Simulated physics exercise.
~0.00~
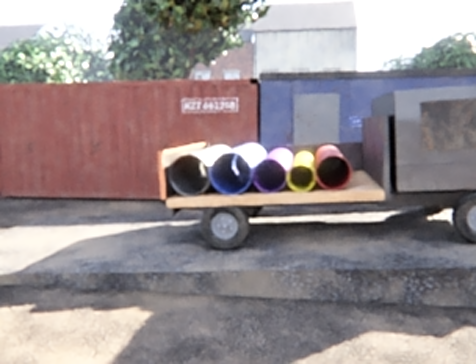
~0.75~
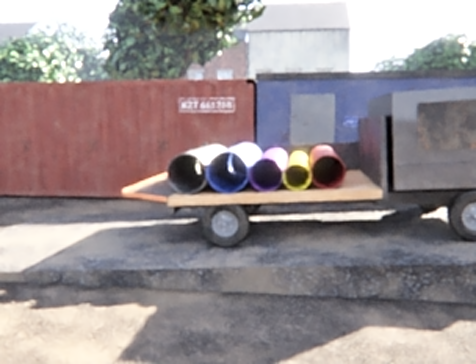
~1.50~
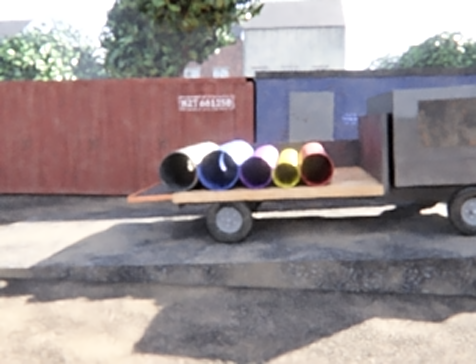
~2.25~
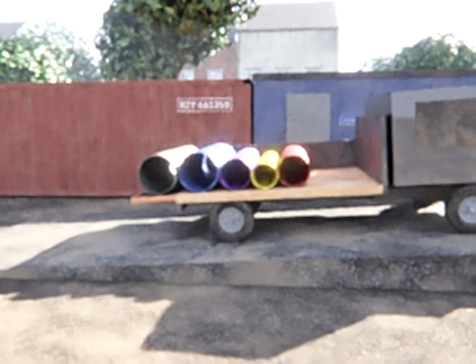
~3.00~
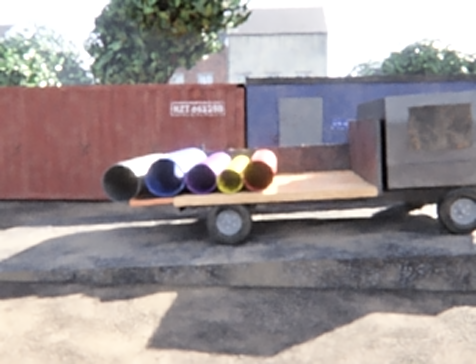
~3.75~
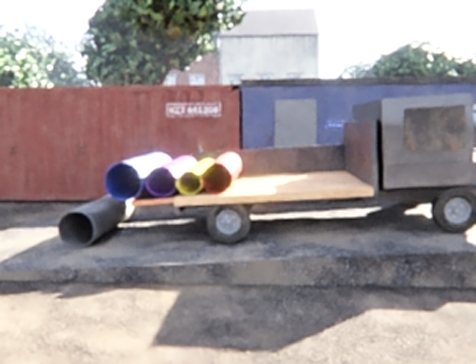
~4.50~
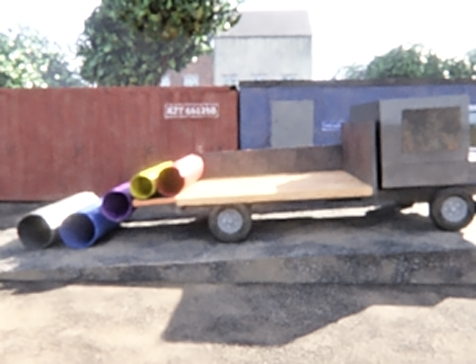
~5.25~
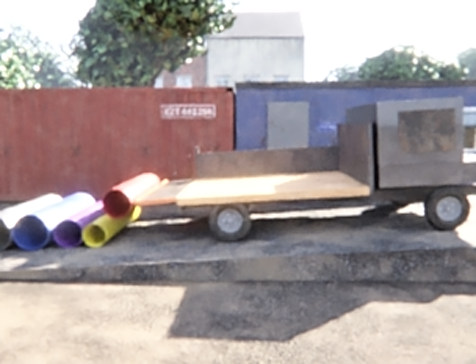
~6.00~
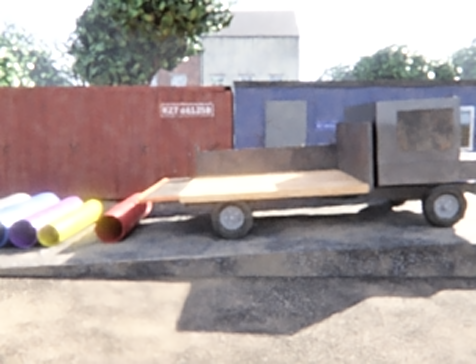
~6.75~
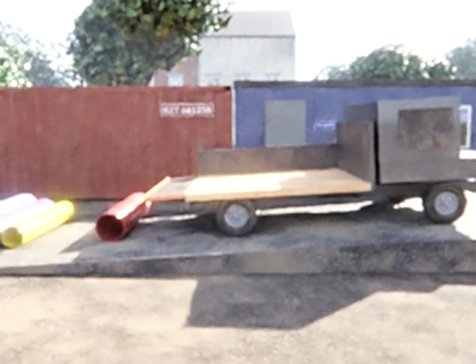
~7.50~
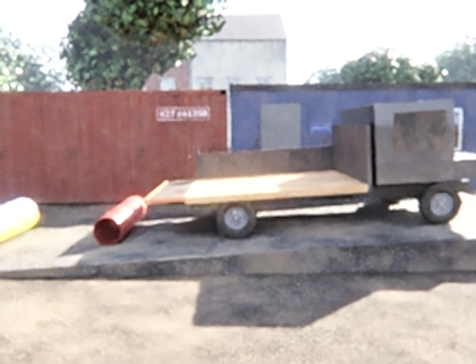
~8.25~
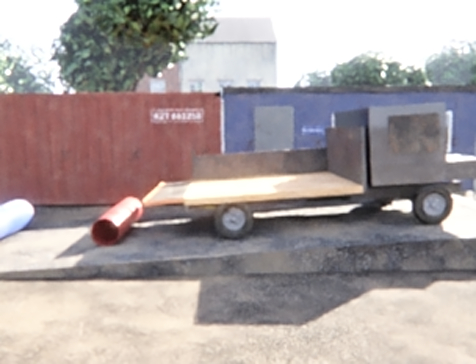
On sloping ground, a pick-up's tailgate drops and five pipes roll off leftward, red stopping nearby.
